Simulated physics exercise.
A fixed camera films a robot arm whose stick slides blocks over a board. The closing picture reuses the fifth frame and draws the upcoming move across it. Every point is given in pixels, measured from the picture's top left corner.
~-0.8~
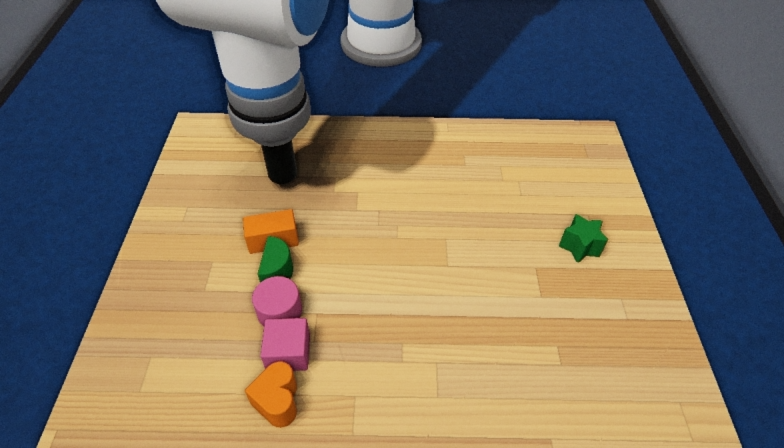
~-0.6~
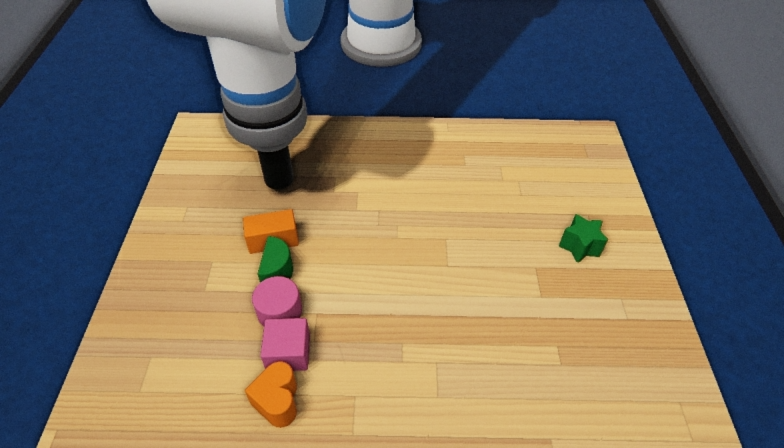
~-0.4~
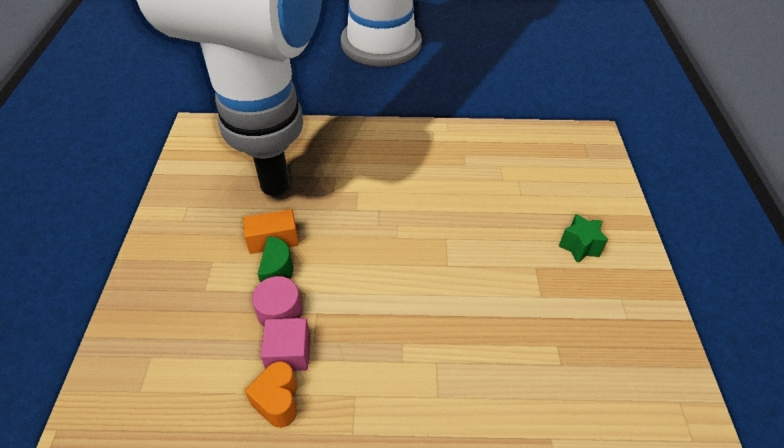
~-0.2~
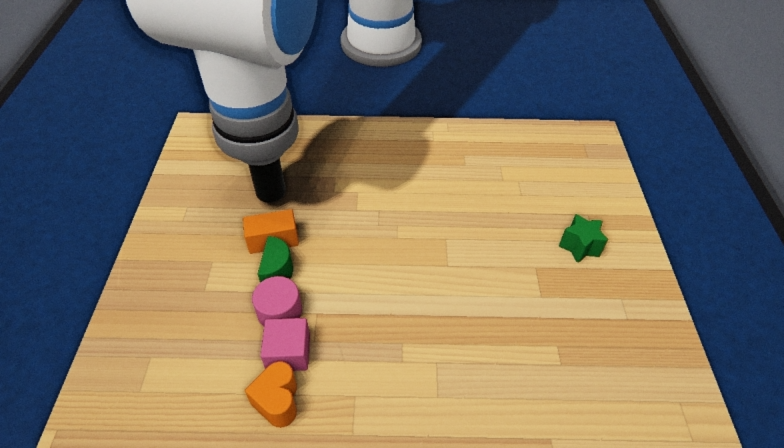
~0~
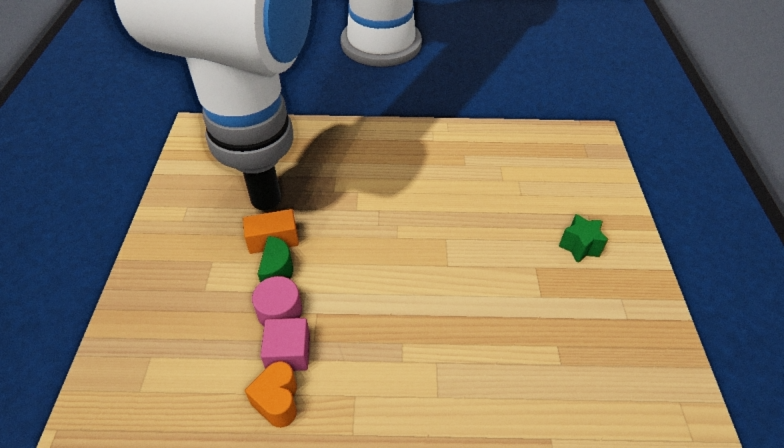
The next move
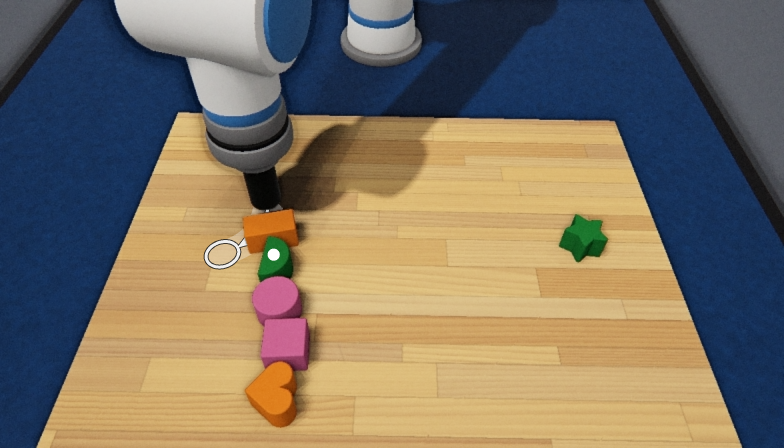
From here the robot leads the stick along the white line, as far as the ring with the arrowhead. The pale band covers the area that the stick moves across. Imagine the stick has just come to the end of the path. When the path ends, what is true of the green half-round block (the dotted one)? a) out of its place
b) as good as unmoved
Correct choice: A.
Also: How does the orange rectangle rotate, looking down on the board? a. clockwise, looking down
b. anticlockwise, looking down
(b)
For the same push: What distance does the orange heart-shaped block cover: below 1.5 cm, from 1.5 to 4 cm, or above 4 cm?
It's set to move under 1.5 cm.
Path on the board, from (268, 208) through (262, 226) and (246, 242) to (222, 254); the dot is on the green half-round block.
Halfway along, stick at (253, 229); orange rectangle at (270, 233), turned 35° anticlockwise; green half-round block at (278, 262), turned 15° clockwise; pink circle at (275, 299).
At the end, stick at (220, 247); orange rectangle at (270, 234), turned 40° anticlockwise; orange heart-shaped block in place; green half-round block at (278, 262), turned 15° clockwise; pink circle at (275, 299).
